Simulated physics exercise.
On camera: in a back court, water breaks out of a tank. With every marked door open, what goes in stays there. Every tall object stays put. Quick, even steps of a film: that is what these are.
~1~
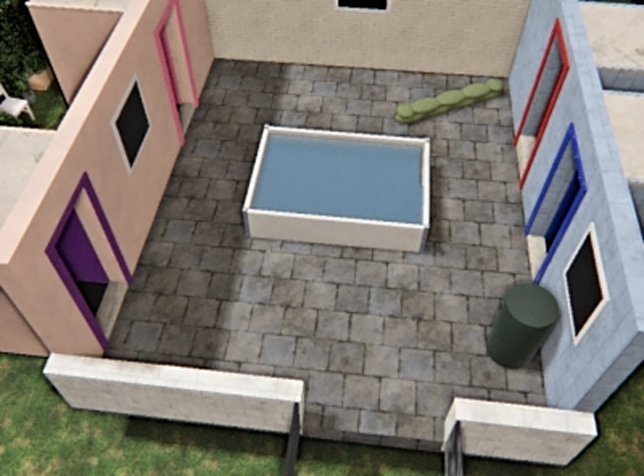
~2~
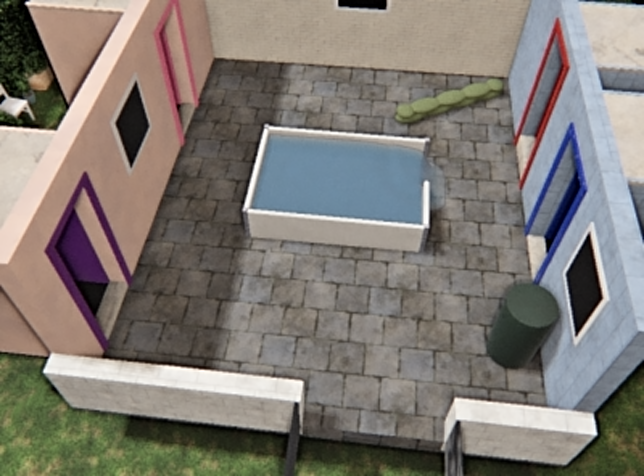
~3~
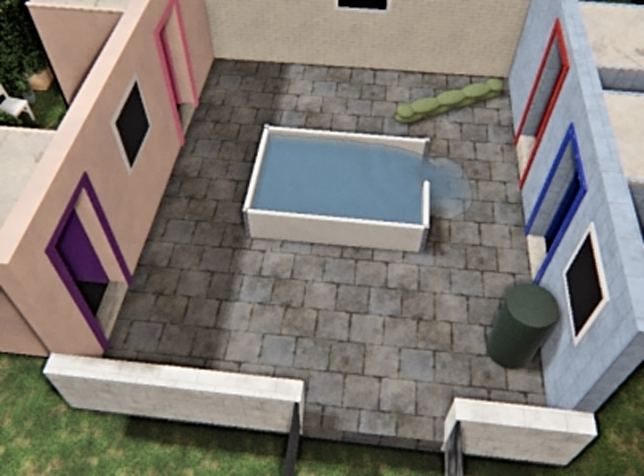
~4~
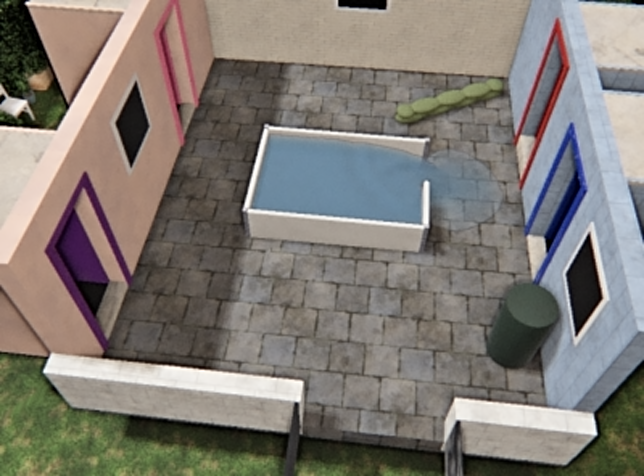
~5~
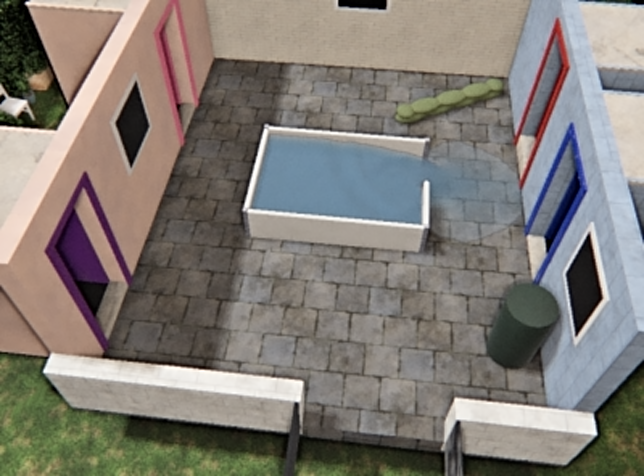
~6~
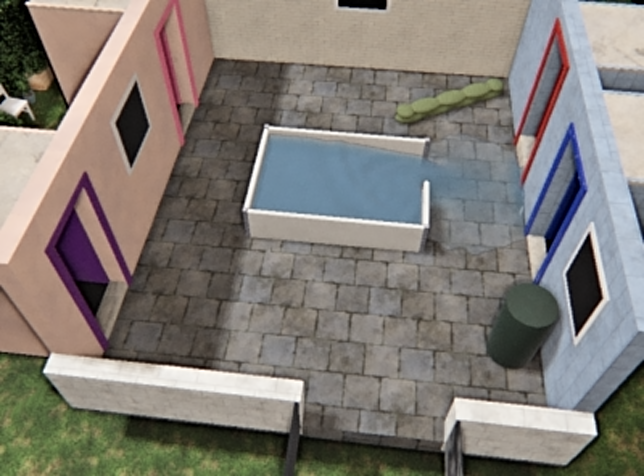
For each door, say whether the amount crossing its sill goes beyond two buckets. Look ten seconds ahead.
Door by door: Red door - two buckets at most, pink door - two buckets at most, purple door - two buckets at most, blue door - beyond two buckets.
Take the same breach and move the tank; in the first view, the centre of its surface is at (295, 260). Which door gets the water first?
The blue-painted one is first.
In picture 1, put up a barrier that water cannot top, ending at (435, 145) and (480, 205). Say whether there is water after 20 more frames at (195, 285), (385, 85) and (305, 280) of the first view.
Results in order: Bone-dry / bone-dry / bone-dry.
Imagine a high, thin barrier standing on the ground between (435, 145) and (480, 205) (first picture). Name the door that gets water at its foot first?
I say the blue one.
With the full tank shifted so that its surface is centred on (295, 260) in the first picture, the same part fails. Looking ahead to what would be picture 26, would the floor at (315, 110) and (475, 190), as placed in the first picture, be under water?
Unflooded, then submerged.
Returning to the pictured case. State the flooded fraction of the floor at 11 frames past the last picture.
I reckon around 20 %.
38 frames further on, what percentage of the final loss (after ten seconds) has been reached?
I'd estimate some 50 per cent.
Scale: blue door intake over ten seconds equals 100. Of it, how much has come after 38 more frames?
Roughly 85 per cent.
A moment on, water covers 10 % of the floor; the red door wet at the sill, nothing in, the pink door not reached, the purple door not reached, the blue door wet at the sill, nothing in.
Next, water covers 20 % of the floor; the red door under two buckets in, the pink door not reached, the purple door not reached, the blue door under two buckets in.
Then, water covers 35 % of the floor; the red door under two buckets in, the pink door not reached, the purple door not reached, the blue door over two buckets in.
Later, water covers 75 % of the floor; the red door under two buckets in, the pink door wet at the sill, nothing in, the purple door not reached, the blue door over two buckets in.
In the end, water covers 85 % of the floor; the red door under two buckets in, the pink door under two buckets in, the purple door wet at the sill, nothing in, the blue door over two buckets in.
